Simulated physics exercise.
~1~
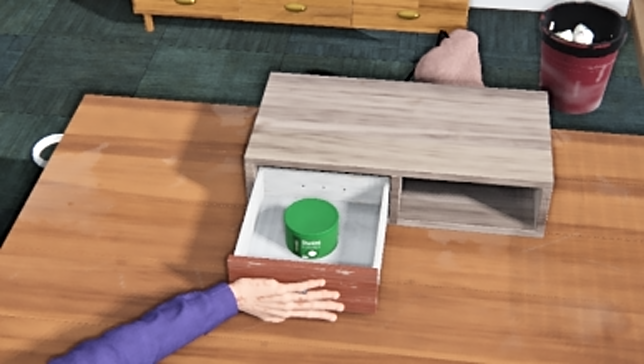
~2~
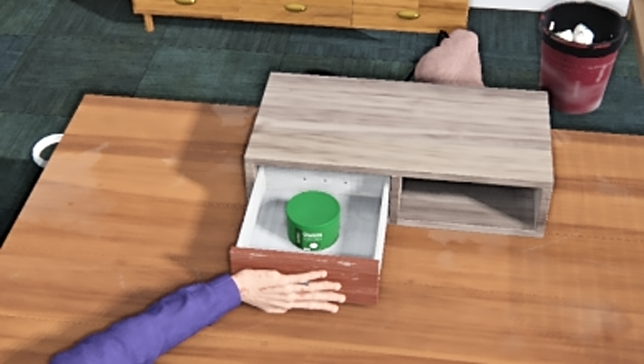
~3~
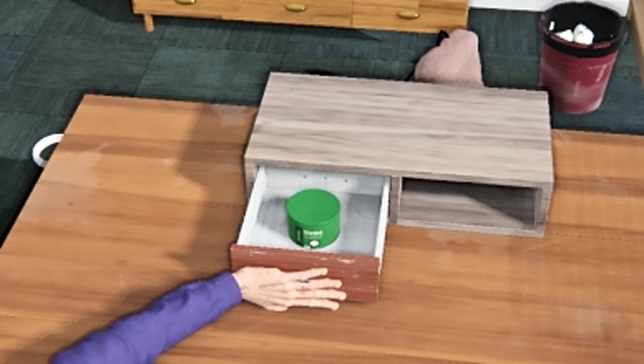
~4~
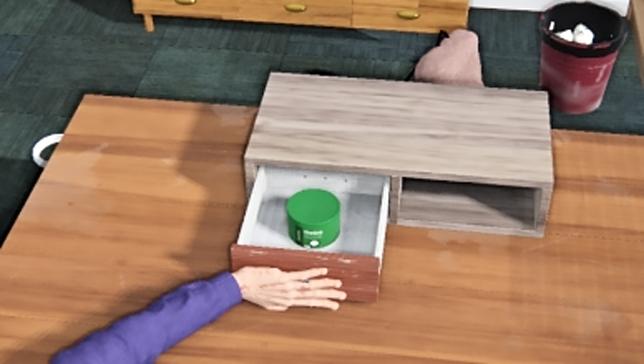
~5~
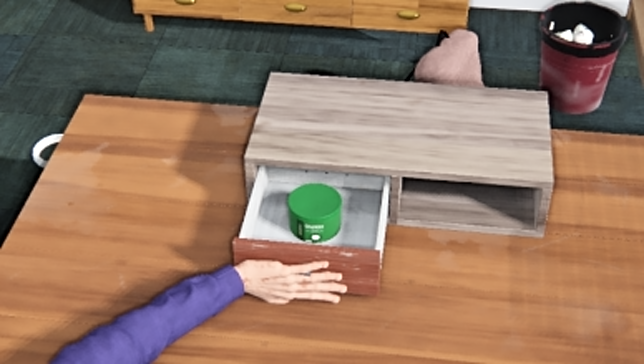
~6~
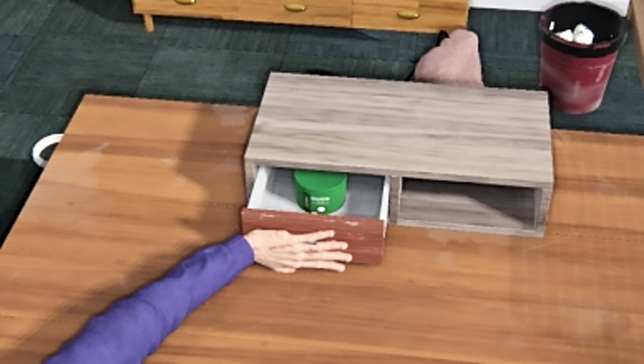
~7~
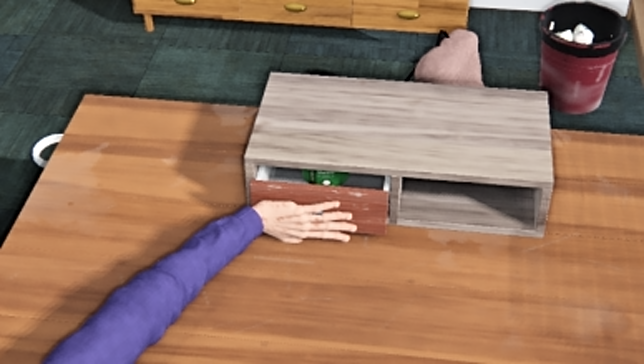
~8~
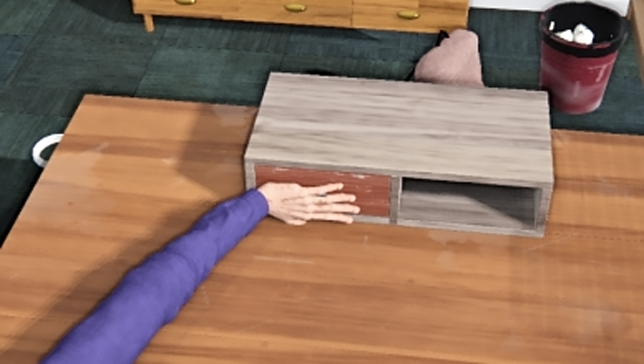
The clip shows a hand in a purple sleeve resting against the red front of an open drawer holding a green tub, set in a wooden chest on a table. The hand pushes the drawer inward, slowly at first, until it shuts flush and the tub is out of sight.
